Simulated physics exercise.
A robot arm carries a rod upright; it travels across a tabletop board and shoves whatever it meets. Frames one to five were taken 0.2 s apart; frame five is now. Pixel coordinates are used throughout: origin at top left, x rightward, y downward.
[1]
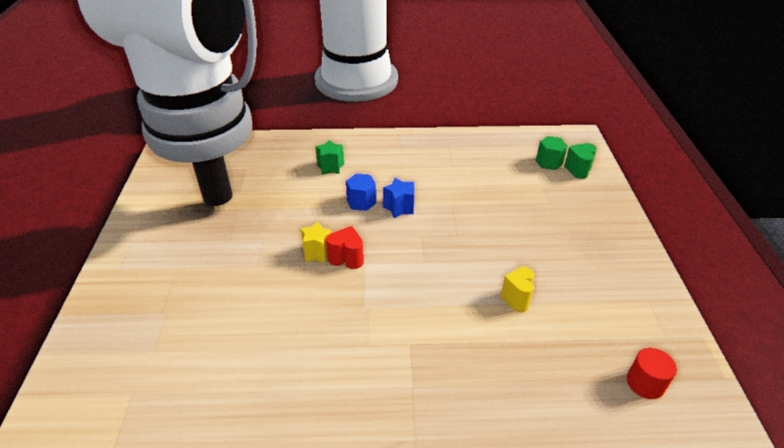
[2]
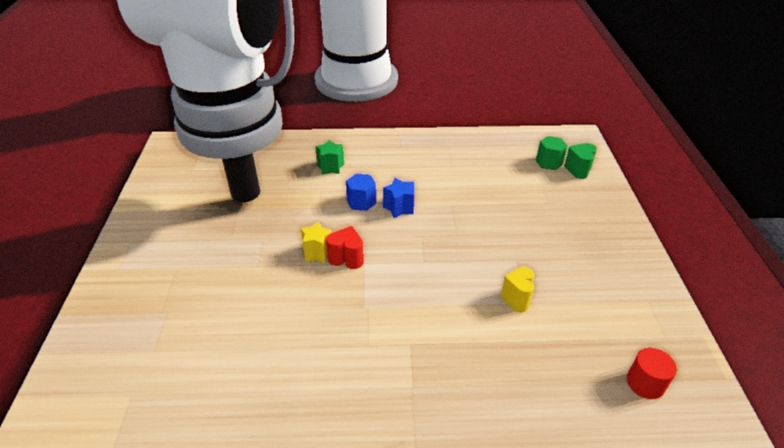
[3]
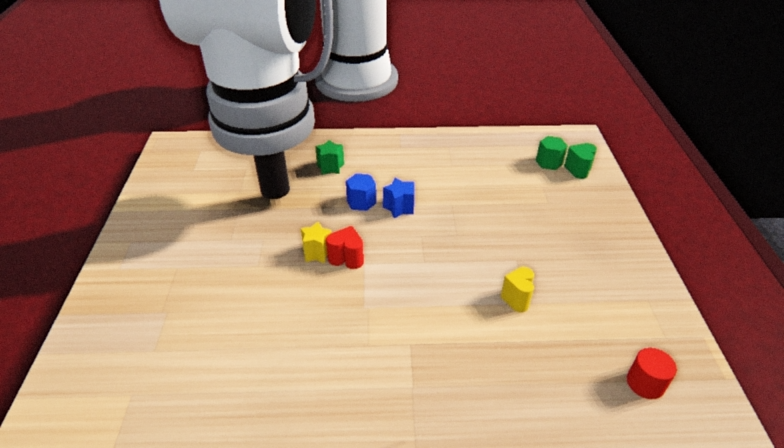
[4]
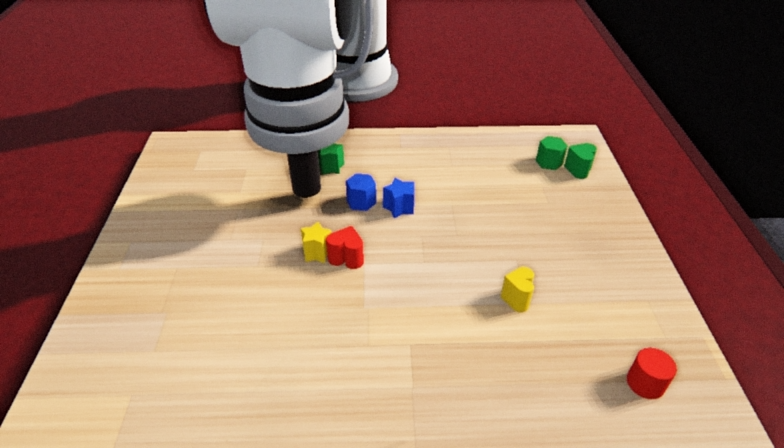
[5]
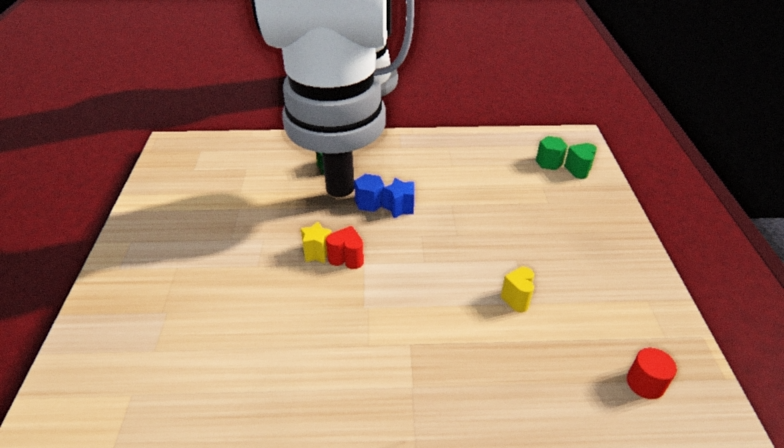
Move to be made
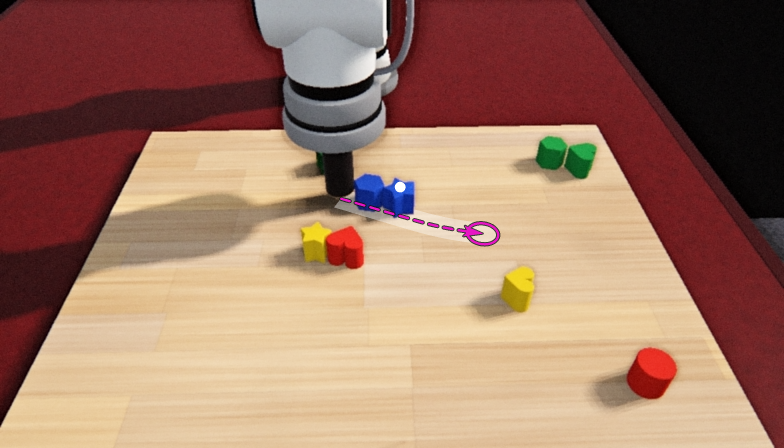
The robot arm's black rod slides right and nudges the blue hexagonal block toward the blue star.
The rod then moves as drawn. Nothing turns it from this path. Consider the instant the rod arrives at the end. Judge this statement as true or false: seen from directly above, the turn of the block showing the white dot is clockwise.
The statement is incorrect.
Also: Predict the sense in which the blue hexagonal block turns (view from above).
Looking from above, the answer is counterclockwise.
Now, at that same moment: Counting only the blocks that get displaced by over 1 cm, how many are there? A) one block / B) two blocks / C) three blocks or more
B (two blocks)
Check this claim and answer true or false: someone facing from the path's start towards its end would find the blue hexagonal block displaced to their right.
False.
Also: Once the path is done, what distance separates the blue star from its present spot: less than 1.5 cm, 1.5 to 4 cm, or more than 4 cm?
Covers over 4 cm.
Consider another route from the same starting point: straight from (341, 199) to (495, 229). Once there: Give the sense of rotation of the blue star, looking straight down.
Spin direction: Counter-clockwise.
Drawn move, from (341, 199) via (385, 212) and (432, 225), ending at (483, 234); the dot is on the blue star.
The first path, step by step. One third of the way, rod (386, 202); blue hexagonal block (417, 191), turned 20° anticlockwise; blue star (444, 192), turned 30° anticlockwise.
Two thirds of the way, rod (433, 215); blue hexagonal block (461, 197), turned 65° anticlockwise; blue star (482, 187), turned 70° anticlockwise.
At the end, rod (484, 223); green star still; blue hexagonal block (504, 197), turned 115° anticlockwise; blue star (500, 180), turned 125° anticlockwise.
